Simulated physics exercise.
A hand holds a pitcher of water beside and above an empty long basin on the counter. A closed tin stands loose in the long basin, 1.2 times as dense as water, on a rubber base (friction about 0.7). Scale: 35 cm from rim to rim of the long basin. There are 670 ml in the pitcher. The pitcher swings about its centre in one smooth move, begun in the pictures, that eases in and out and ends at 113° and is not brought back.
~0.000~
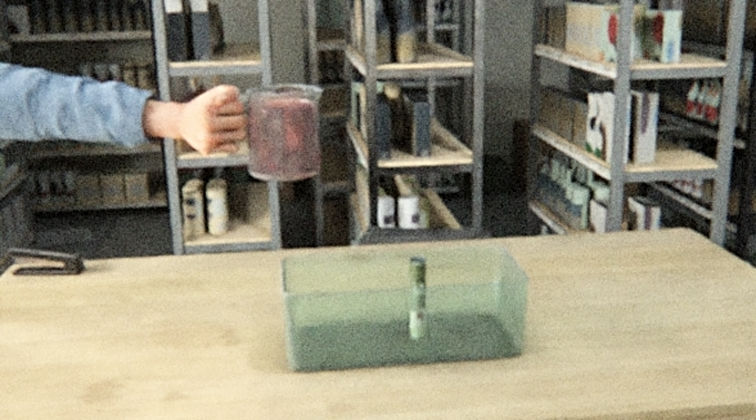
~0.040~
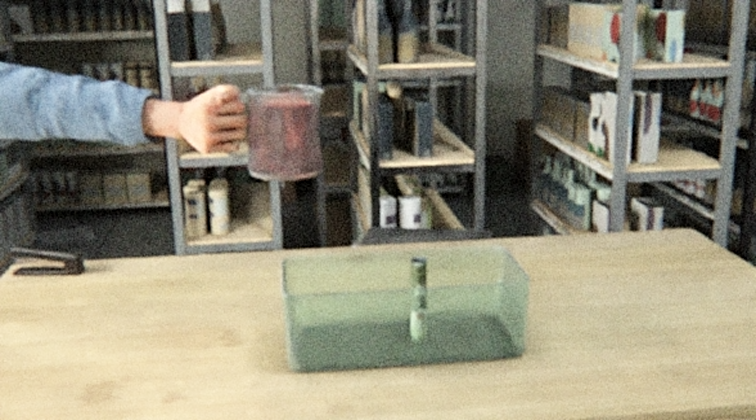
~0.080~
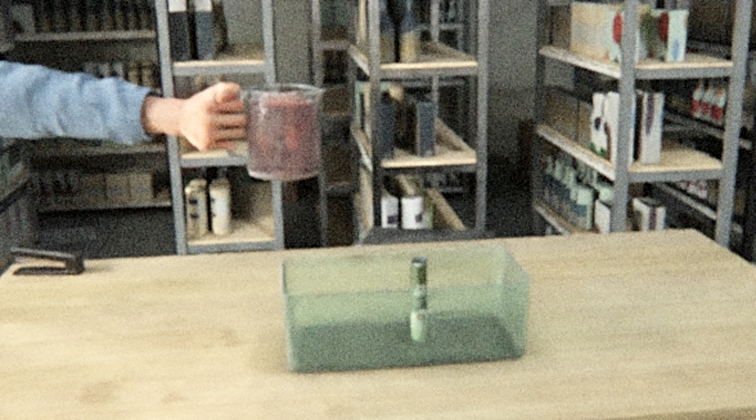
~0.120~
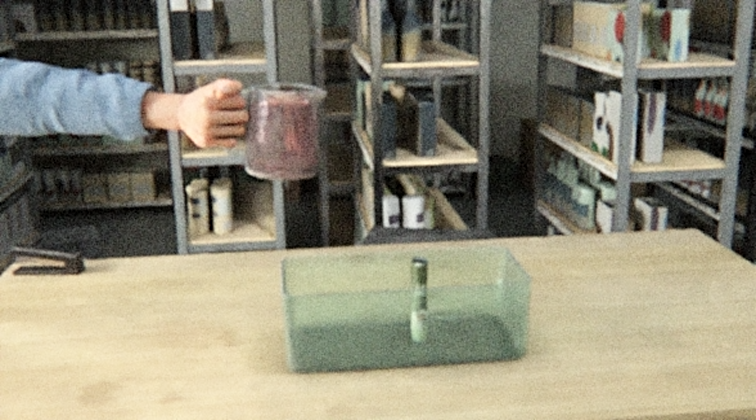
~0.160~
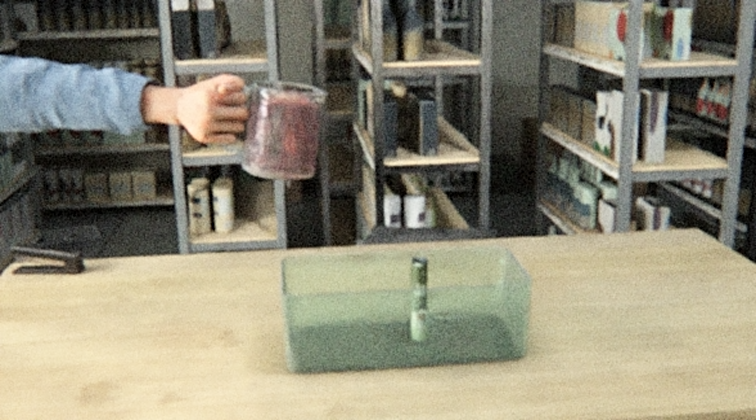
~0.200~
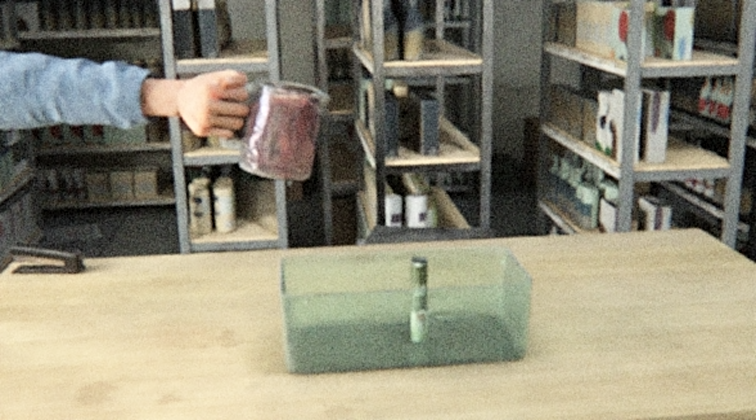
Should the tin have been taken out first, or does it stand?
The tin falls.
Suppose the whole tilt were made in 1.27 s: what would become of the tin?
Then it goes over.
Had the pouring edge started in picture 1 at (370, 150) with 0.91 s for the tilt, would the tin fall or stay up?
Then it topples.
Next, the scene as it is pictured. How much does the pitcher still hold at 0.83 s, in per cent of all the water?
Near 22 in a hundred.
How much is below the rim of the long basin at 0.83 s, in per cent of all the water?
About 44 per cent.
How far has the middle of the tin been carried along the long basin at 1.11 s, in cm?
About 8 cm.
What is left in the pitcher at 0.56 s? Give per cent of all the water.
Some 78 per cent.
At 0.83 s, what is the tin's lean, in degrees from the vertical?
About 5°.
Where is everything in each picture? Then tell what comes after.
The first frame shows tilt 0°; pouring edge (324, 90); surface from (250, 103) to (315, 101); the long basin's rim runs from (283, 277) to (515, 263); the tin's top is at (418, 263).
The second frame shows tilt 1°; pouring edge (324, 90); surface from (251, 103) to (316, 101).
The third frame shows tilt 2°; pouring edge (325, 91); surface from (250, 102) to (317, 101).
The fourth frame shows tilt 5°; pouring edge (327, 92); surface from (251, 102) to (317, 100).
The fifth frame shows tilt 8°; pouring edge (329, 94); surface from (252, 101) to (319, 100).
The sixth frame shows tilt 13°; pouring edge (331, 97); surface from (252, 103) to (322, 100).
By 0.56 s the tilt is 77° and 79 per cent is still to pour; the tin stands where it began.
By 0.83 s the tilt is 111° and 22 per cent is still to pour; the tin leans 4°.
By 1.11 s the tilt is 113° and 1 per cent is still to pour; the tin lies on its side.
By 1.41 s the tilt is 113° and 0 per cent is still to pour; the tin lies on its side.
At rest the tin lies on its side.
